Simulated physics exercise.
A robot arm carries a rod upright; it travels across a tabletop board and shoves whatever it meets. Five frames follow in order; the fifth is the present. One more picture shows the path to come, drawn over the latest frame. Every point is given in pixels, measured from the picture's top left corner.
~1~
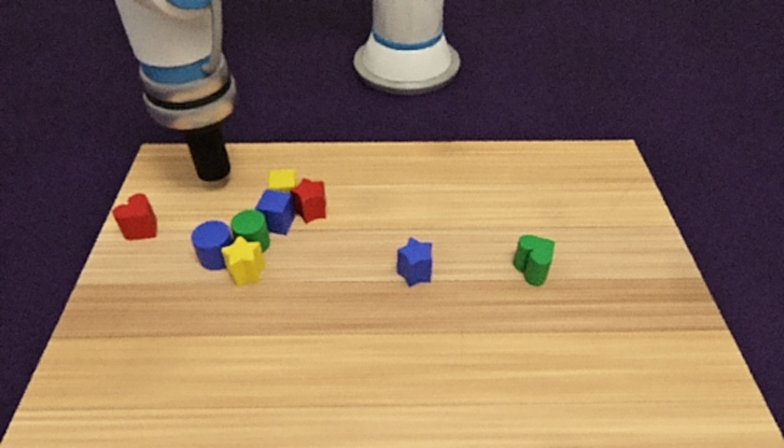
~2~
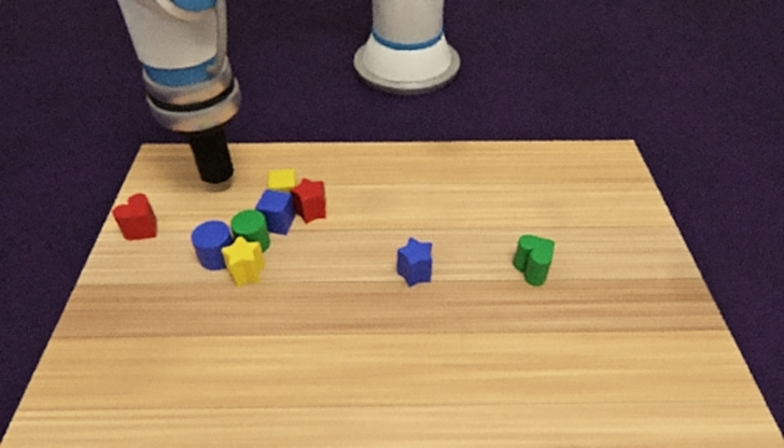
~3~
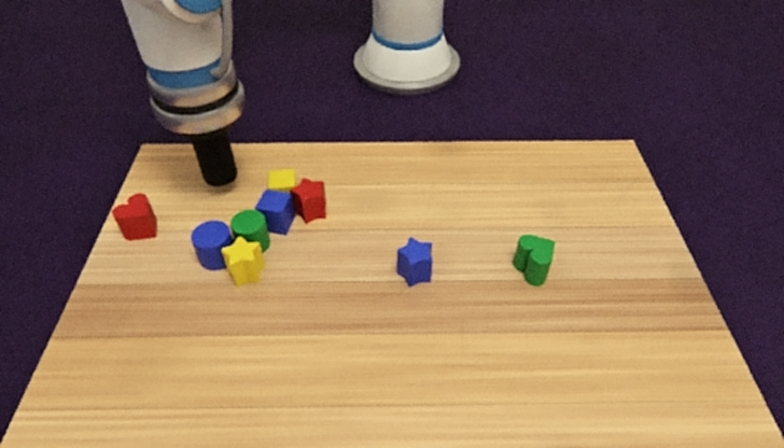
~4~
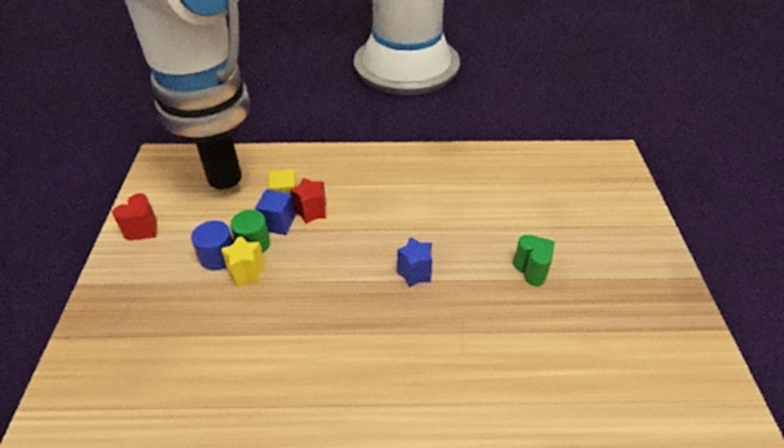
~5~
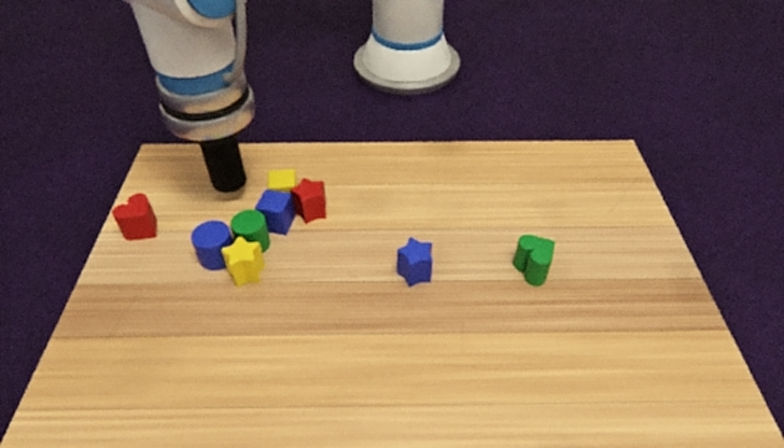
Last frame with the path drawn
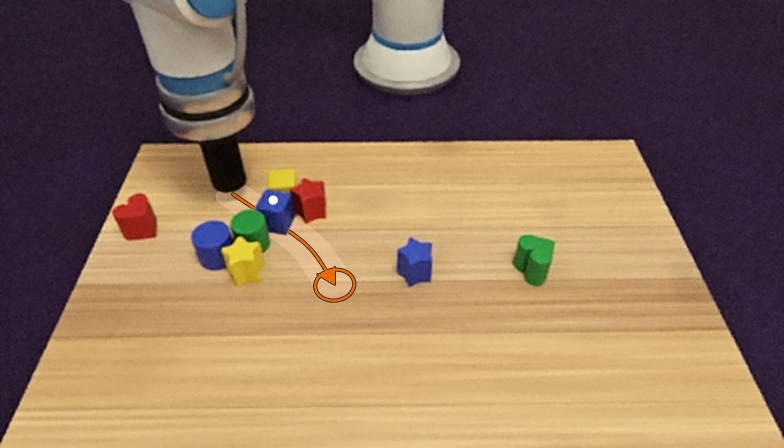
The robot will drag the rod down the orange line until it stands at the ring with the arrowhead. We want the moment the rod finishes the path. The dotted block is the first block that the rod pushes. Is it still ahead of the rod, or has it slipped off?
That block remains ahead.
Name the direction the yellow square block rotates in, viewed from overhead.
Twists anticlockwise.
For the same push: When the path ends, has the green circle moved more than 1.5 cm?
I believe not.
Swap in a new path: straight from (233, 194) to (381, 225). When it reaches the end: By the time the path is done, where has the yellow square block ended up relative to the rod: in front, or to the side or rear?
Carried ahead at the end.
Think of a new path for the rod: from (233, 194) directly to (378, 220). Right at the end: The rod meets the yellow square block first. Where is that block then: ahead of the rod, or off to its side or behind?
My answer is that the yellow square block is still ahead.
Path on the board, from (233, 194) by way of (269, 218) and (307, 246) to (335, 285); the dot is on the blue square block.
On the path given first. One third of the way, rod (267, 206); blue square block (287, 211), turned 20° clockwise; yellow square block (289, 179), turned 40° anticlockwise; red star-shaped block (313, 189).
Two thirds of the way, rod (306, 234); blue square block (325, 242), turned 35° clockwise; yellow square block (290, 180), turned 45° anticlockwise; red star-shaped block (314, 189).
At the end, rod (333, 272); green circle in place; blue square block (360, 280), turned 15° clockwise; yellow square block (290, 180), turned 45° anticlockwise; red star-shaped block (314, 189).
